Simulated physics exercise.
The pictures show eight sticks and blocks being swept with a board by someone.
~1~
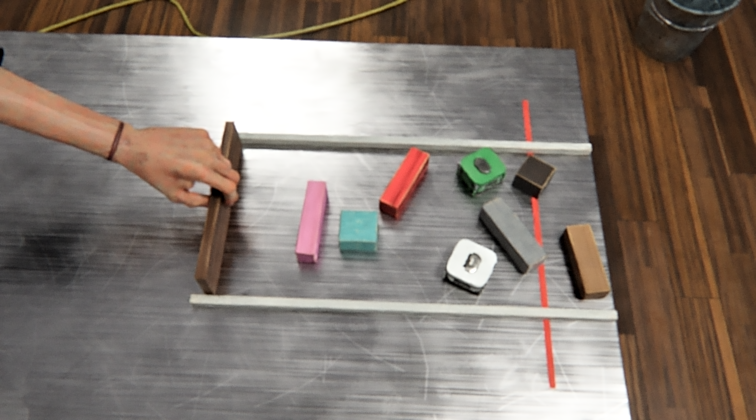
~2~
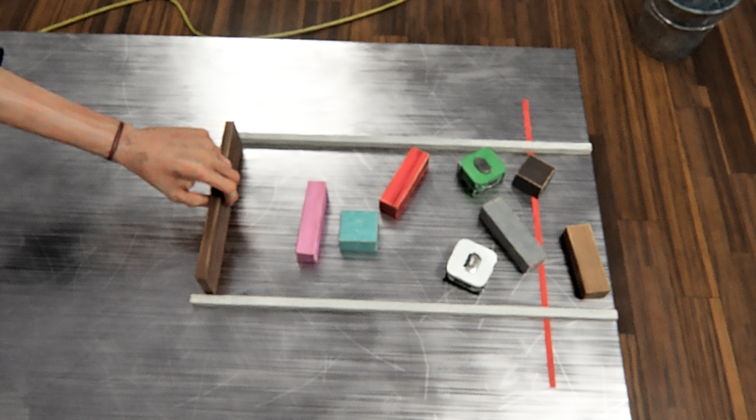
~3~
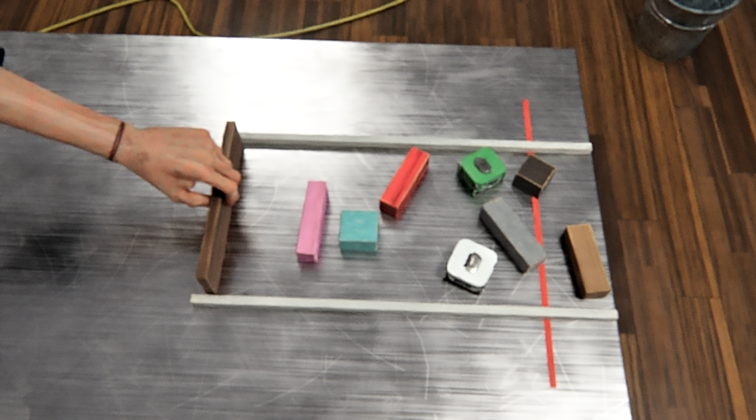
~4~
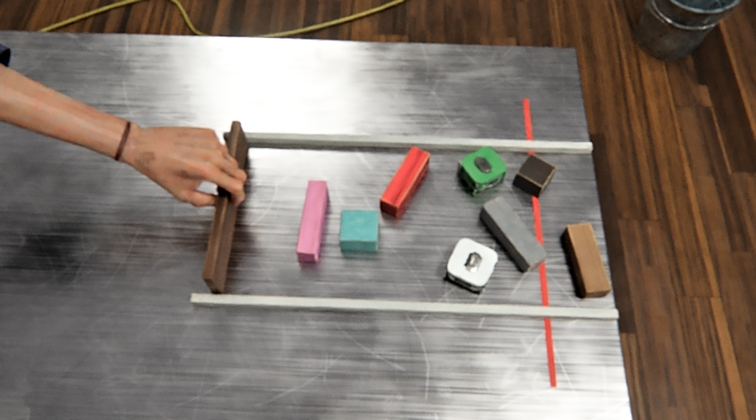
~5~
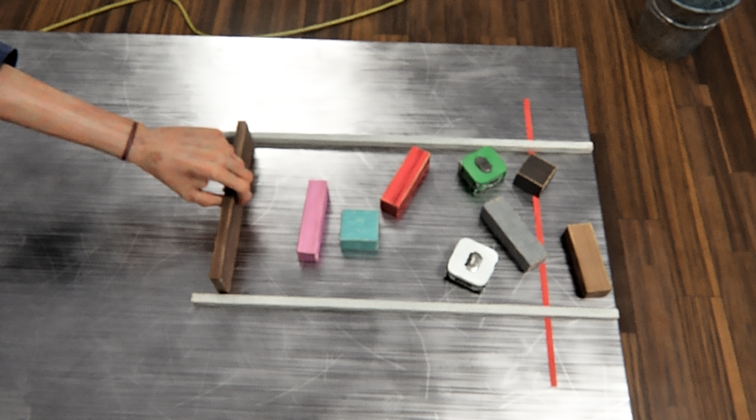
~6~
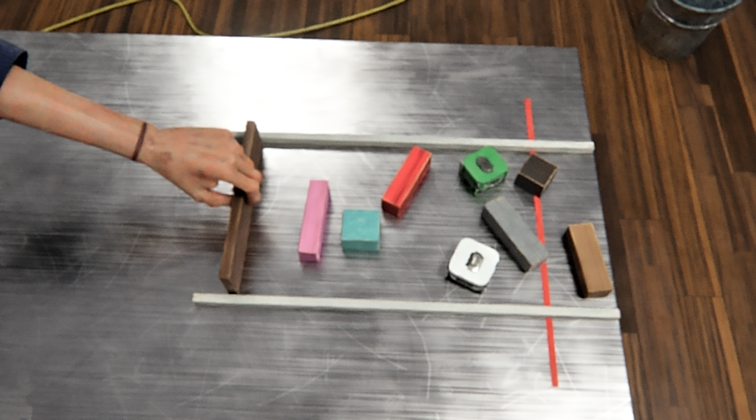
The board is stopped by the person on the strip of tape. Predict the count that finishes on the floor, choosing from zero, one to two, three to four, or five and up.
The count on the floor is three to four.
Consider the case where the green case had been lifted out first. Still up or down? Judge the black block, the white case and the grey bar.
The black block stays put; the white case stays put; the grey bar comes off.
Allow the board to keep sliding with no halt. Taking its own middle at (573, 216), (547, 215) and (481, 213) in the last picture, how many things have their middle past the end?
Respectively, 5, 3 and 0.
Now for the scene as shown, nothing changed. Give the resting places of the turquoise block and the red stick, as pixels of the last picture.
They come to rest around (581, 237) and (562, 181).
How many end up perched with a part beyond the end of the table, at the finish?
1 in all.
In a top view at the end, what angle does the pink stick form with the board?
Somewhere near 0 degrees, I'd say.
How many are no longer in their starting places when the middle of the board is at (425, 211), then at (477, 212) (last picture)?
At first I count 4, and then 7.
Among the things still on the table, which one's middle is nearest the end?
Answer: The green case.
Soon after, none off yet; brown stick at rest near (588, 260); black block at rest near (536, 176); grey bar at rest near (515, 234).
After that, none off yet; brown stick at rest near (588, 260); black block moving near (539, 176); grey bar displaced a little near (527, 233).
In the end, the number that fall off is three or four; gone, grey bar, black block and brown stick.
